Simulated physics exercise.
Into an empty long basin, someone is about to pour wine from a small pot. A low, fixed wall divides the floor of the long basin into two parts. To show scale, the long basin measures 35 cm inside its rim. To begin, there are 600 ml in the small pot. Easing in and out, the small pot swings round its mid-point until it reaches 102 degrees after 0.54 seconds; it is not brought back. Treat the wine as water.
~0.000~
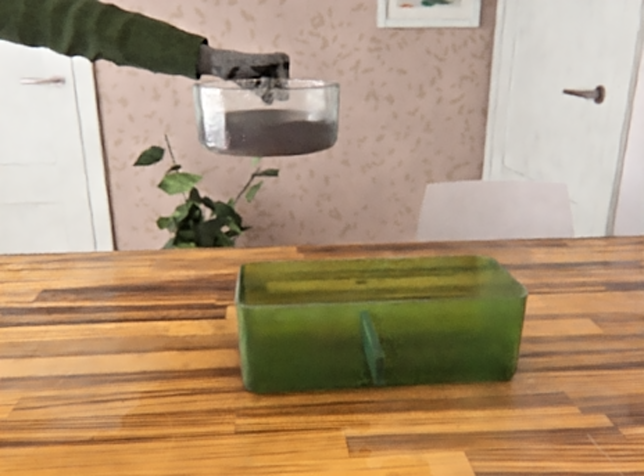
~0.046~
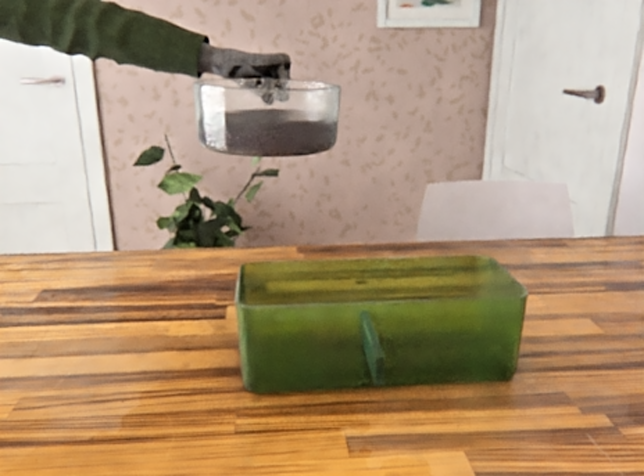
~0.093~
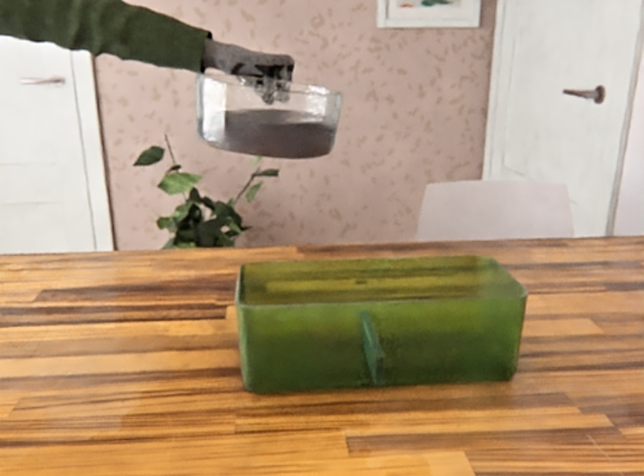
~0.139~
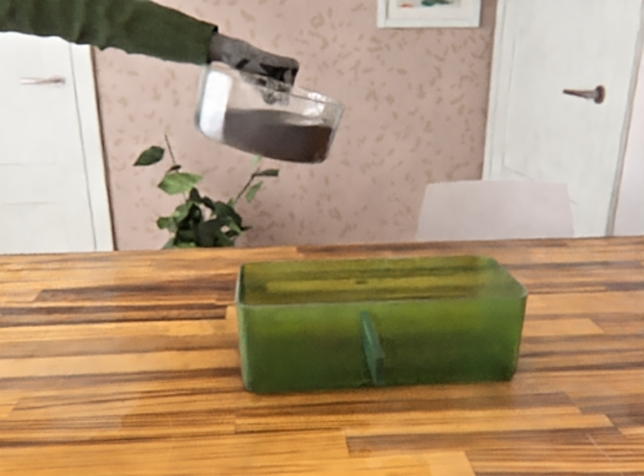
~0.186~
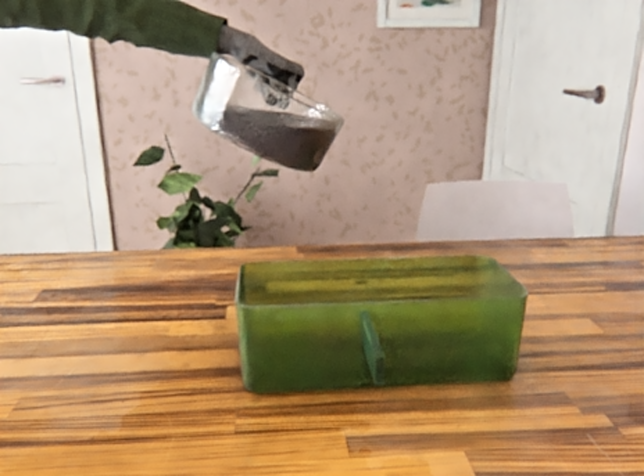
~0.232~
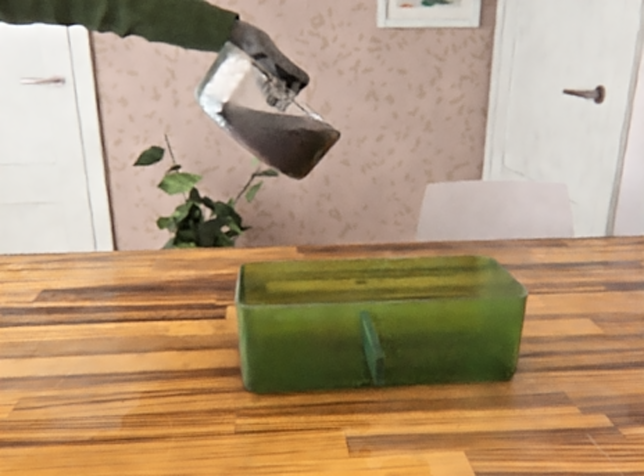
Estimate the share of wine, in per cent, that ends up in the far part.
About 44 per cent.
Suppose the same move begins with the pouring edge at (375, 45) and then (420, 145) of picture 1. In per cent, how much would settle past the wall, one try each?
Respectively about 80 and 85 percent.
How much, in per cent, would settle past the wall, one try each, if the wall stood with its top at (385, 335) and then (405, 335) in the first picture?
The first try gives 25 percent and the second 15 percent.
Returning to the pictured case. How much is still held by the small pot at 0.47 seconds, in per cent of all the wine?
Still held: Roughly 18 % of the total.
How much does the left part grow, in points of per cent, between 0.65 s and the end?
Roughly 12 percent.
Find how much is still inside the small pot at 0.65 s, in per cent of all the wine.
Around 6 percent of it.
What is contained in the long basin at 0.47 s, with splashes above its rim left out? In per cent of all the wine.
Close to 14 in a hundred.
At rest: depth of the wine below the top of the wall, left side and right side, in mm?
Some 24 mm on the left and 26 mm on the right.
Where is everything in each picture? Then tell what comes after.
In the first picture, it leans 0°; its right rim is at (338, 85); the wine meets the walls at (200, 117) and (335, 115); the long basin's rim runs from (239, 285) to (509, 275); the wall's top is at (371, 333).
In the second picture, it leans 2°; its right rim is at (339, 88); the wine meets the walls at (200, 116) and (334, 116).
In the third picture, it leans 7°; its right rim is at (341, 95); the wine meets the walls at (200, 114) and (335, 118).
In the fourth picture, it leans 16°; its right rim is at (343, 106); the wine meets the walls at (198, 110) and (335, 121).
In the fifth picture, it leans 27°; its right rim is at (342, 121); the wine meets the walls at (197, 104) and (335, 124).
In the sixth picture, it leans 40°; its right rim is at (339, 137); the wine meets the walls at (200, 94) and (333, 126); 1 per cent is over the edge.
After 0.47 s the tilt is 98° and 18 per cent is still to pour, 4 is left of the wall and 10 right of it.
After 0.65 s the tilt is 102° and 6 per cent is still to pour, 40 is left of the wall and 47 right of it.
After 0.84 s the tilt is 102° and 1 per cent is still to pour, 48 is left of the wall and 43 right of it.
After 1.04 s the tilt is 102° and 0 per cent is still to pour, 53 is left of the wall and 44 right of it.
In the end 53 per cent lies left of the wall, 44 right of it and 3 outside.
